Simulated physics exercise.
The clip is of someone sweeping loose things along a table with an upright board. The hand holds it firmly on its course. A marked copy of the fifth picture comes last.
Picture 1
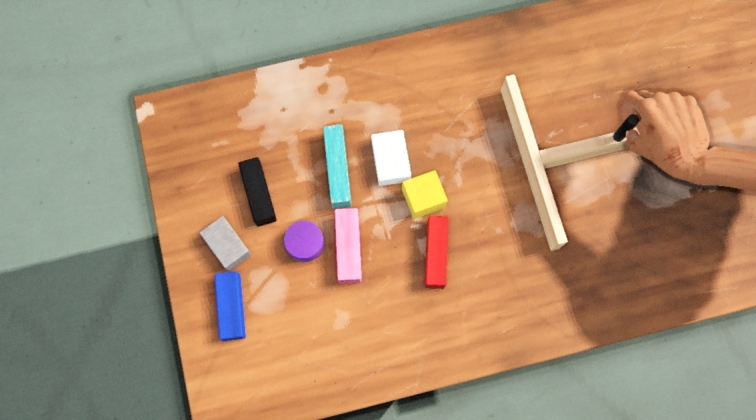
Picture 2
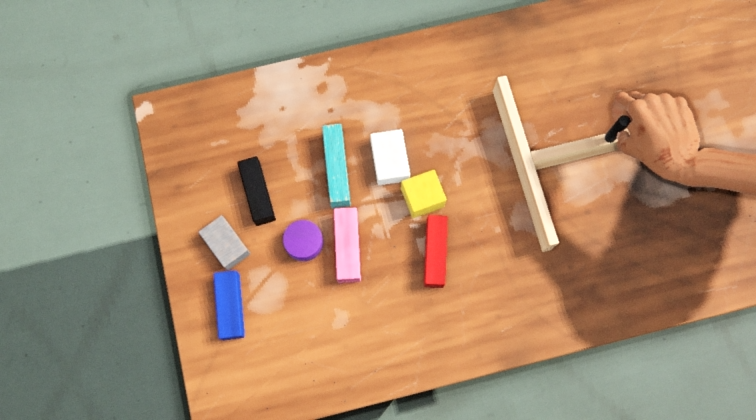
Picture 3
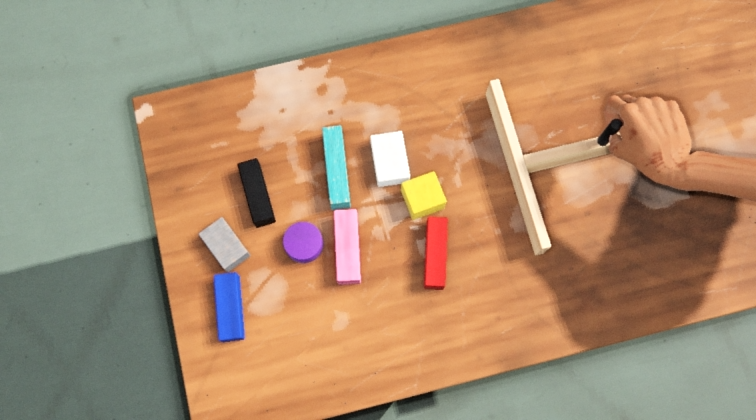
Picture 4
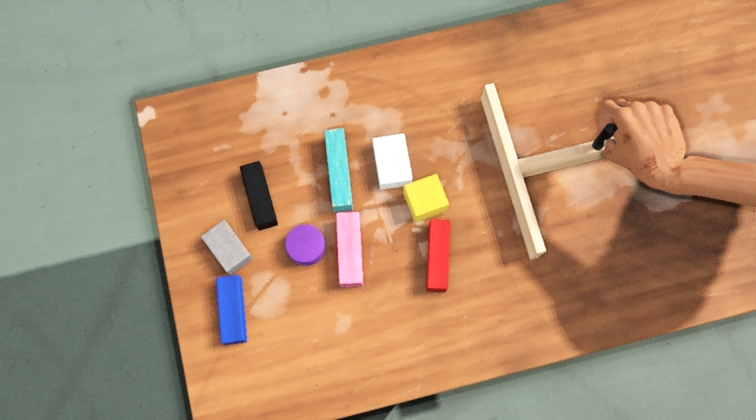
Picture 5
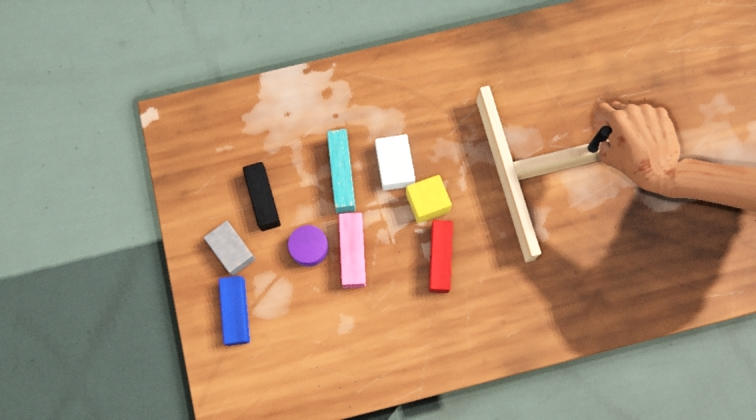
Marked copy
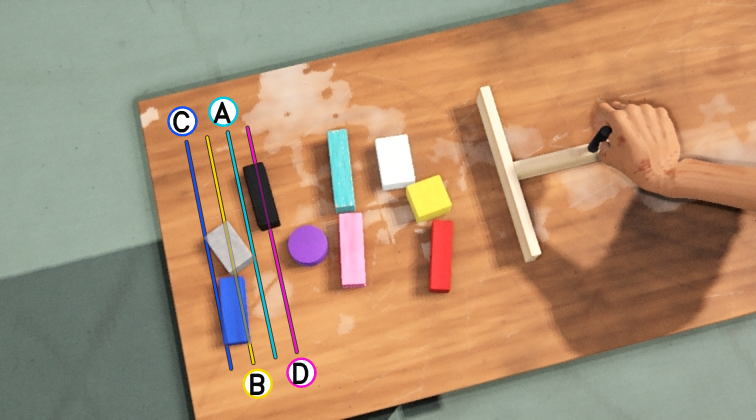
A wooden tabletop, patched with pale worn areas and set over a grey-green floor, is seen from above at a slight tilt. Grey, blue and black blocks lie at left, a purple disc, turquoise and pink bars near the middle, then white, yellow and red pieces. From the right, a hand slides a pale T-shaped board slightly left, touching nothing, while the view shifts faintly.
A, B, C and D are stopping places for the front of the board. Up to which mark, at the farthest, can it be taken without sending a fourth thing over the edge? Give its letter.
The farthest such stop is B.
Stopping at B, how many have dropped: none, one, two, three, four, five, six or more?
Three.
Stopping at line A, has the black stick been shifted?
Yes.
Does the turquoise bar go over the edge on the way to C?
By then, yes.
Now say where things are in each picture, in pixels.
White block (391, 159); red stick (437, 253); purple tin (304, 241), in the first picture.
Board (527, 158); grey block (225, 243), in the second picture.
Board (520, 161); turquoise bar (337, 168), in the third picture.
Board (514, 166); black stick (259, 196), in the fourth picture.
Board (510, 168); white block (395, 163); red stick (441, 257); purple tin (308, 246), in the fifth picture.
On the marked copy, A at (251, 241); B at (229, 246); C at (208, 251); D at (271, 236).
With B. Early on, board (409, 193); red stick (411, 265); white block (378, 167).
Further on, board (307, 218); grey block (209, 252); blue stick (225, 316).
At the end, board (227, 237); grey block over the edge; black stick over the edge; three fallen.
As for the rest, A is within the limit but short; C drops six; D is within the limit but short.
